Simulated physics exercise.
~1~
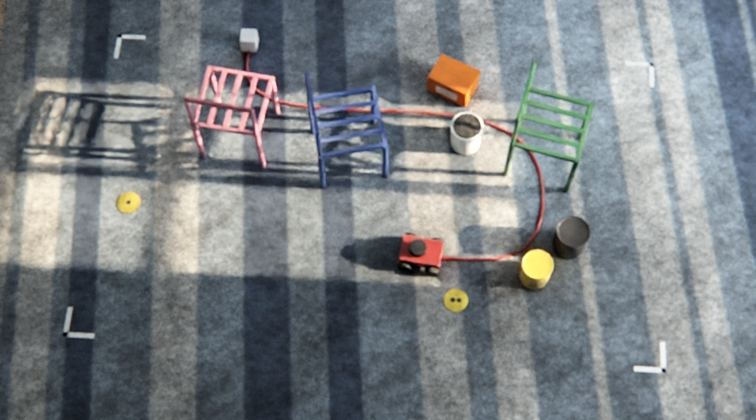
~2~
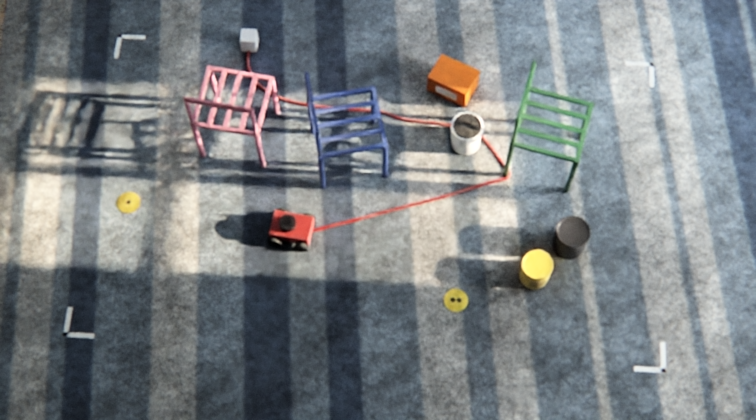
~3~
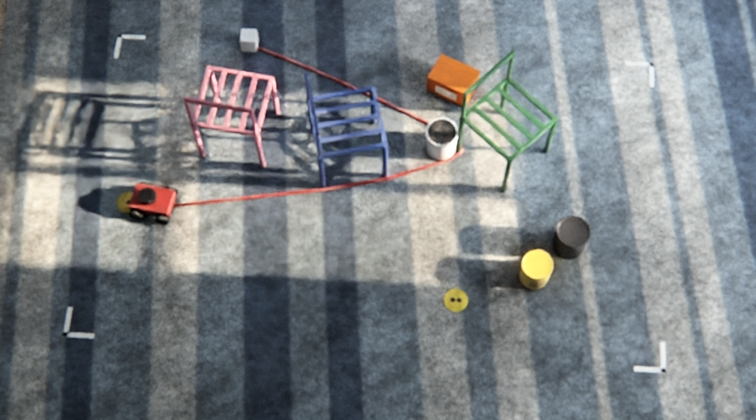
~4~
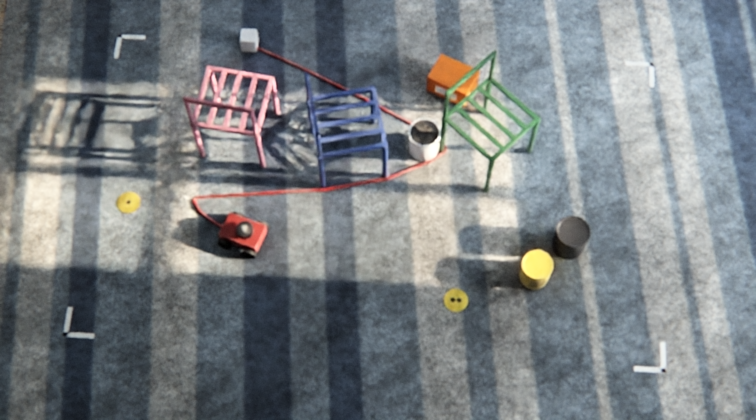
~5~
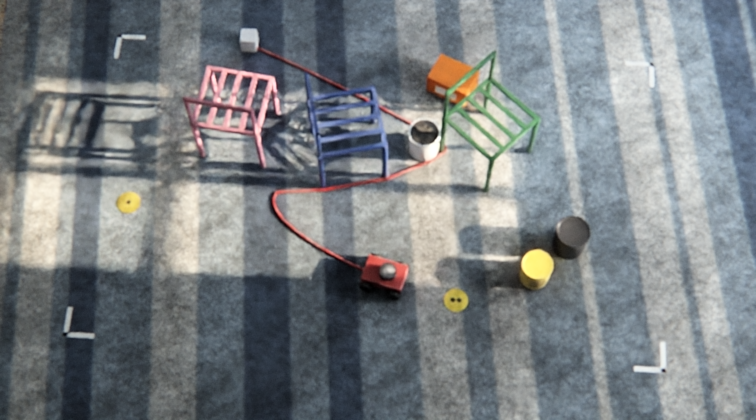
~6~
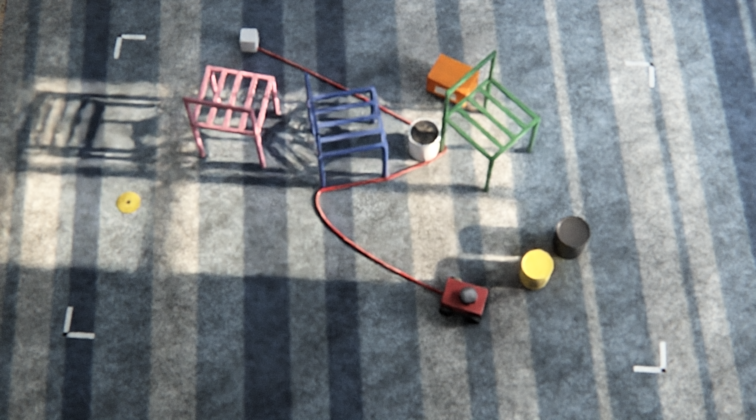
A small red cart towing a red cord rolled left across the striped floor to a yellow mark, dragging the white pot and green chair leftward, then turned back right and stopped over the other mark, the cord trailing in a loose curve behind it.
